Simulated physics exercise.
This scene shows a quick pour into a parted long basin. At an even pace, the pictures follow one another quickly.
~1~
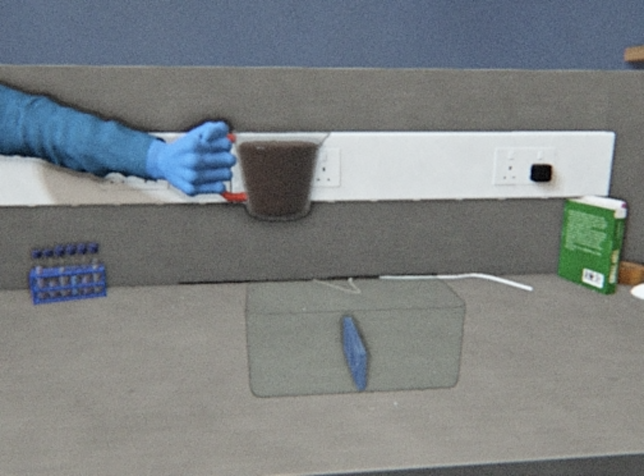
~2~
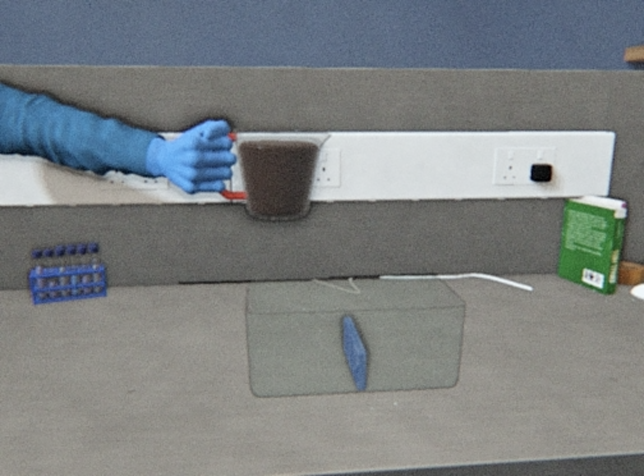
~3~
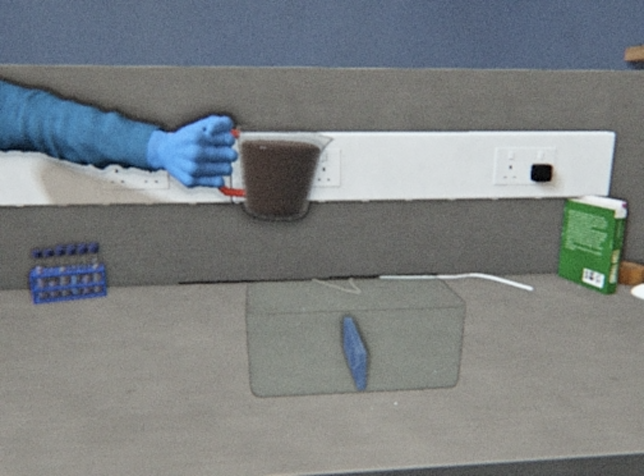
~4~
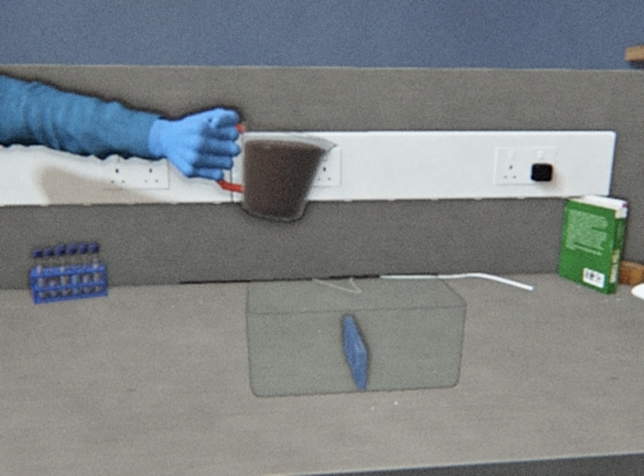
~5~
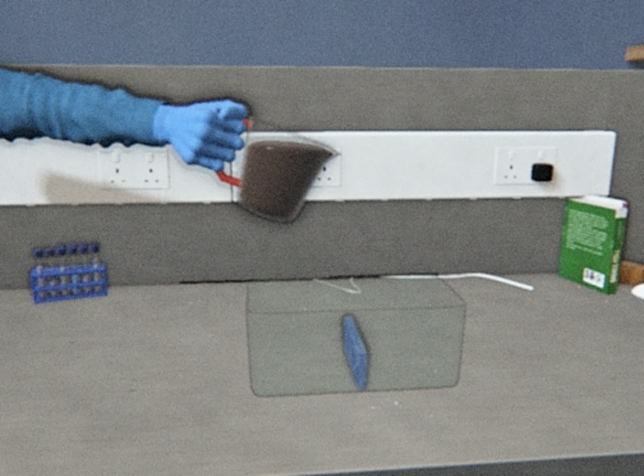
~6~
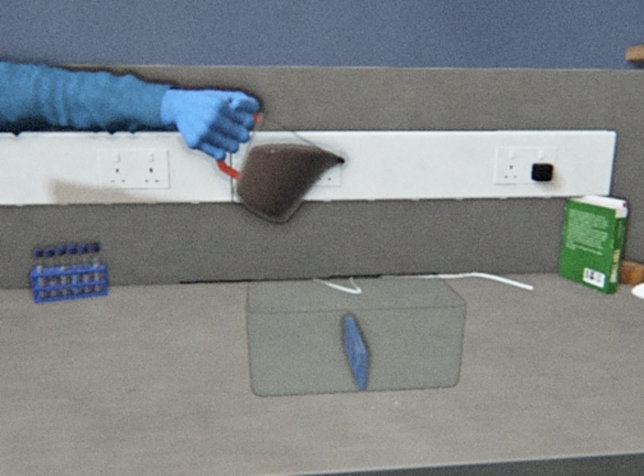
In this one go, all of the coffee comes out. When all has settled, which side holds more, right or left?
Favours the right.
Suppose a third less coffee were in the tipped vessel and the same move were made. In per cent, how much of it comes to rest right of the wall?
It comes to 90 per cent or so.
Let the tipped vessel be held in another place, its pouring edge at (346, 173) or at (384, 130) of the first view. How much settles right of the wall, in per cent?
Roughly 95 % the first time and roughly 70 % the second.
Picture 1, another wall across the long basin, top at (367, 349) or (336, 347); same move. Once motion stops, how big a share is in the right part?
You'd get roughly 70 per cent the first time and roughly 90 per cent the second.
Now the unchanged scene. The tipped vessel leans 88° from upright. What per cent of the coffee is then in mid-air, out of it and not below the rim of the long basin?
About 35 per cent.
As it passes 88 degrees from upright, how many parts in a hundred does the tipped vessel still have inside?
About 50 %.
A moment on, the tilt is 88° and 50 per cent is still to pour, 0 is left of the wall and 16 right of it.
Next, the tilt is 101° and 9 per cent is still to pour, 2 is left of the wall and 69 right of it.
Then the tilt is 101° and 1 per cent is still to pour, 6 is left of the wall and 89 right of it.
Later the tilt is 101° and 0 per cent is still to pour, 7 is left of the wall and 91 right of it.
At rest 7 per cent lies left of the wall, 91 right of it and 2 outside.
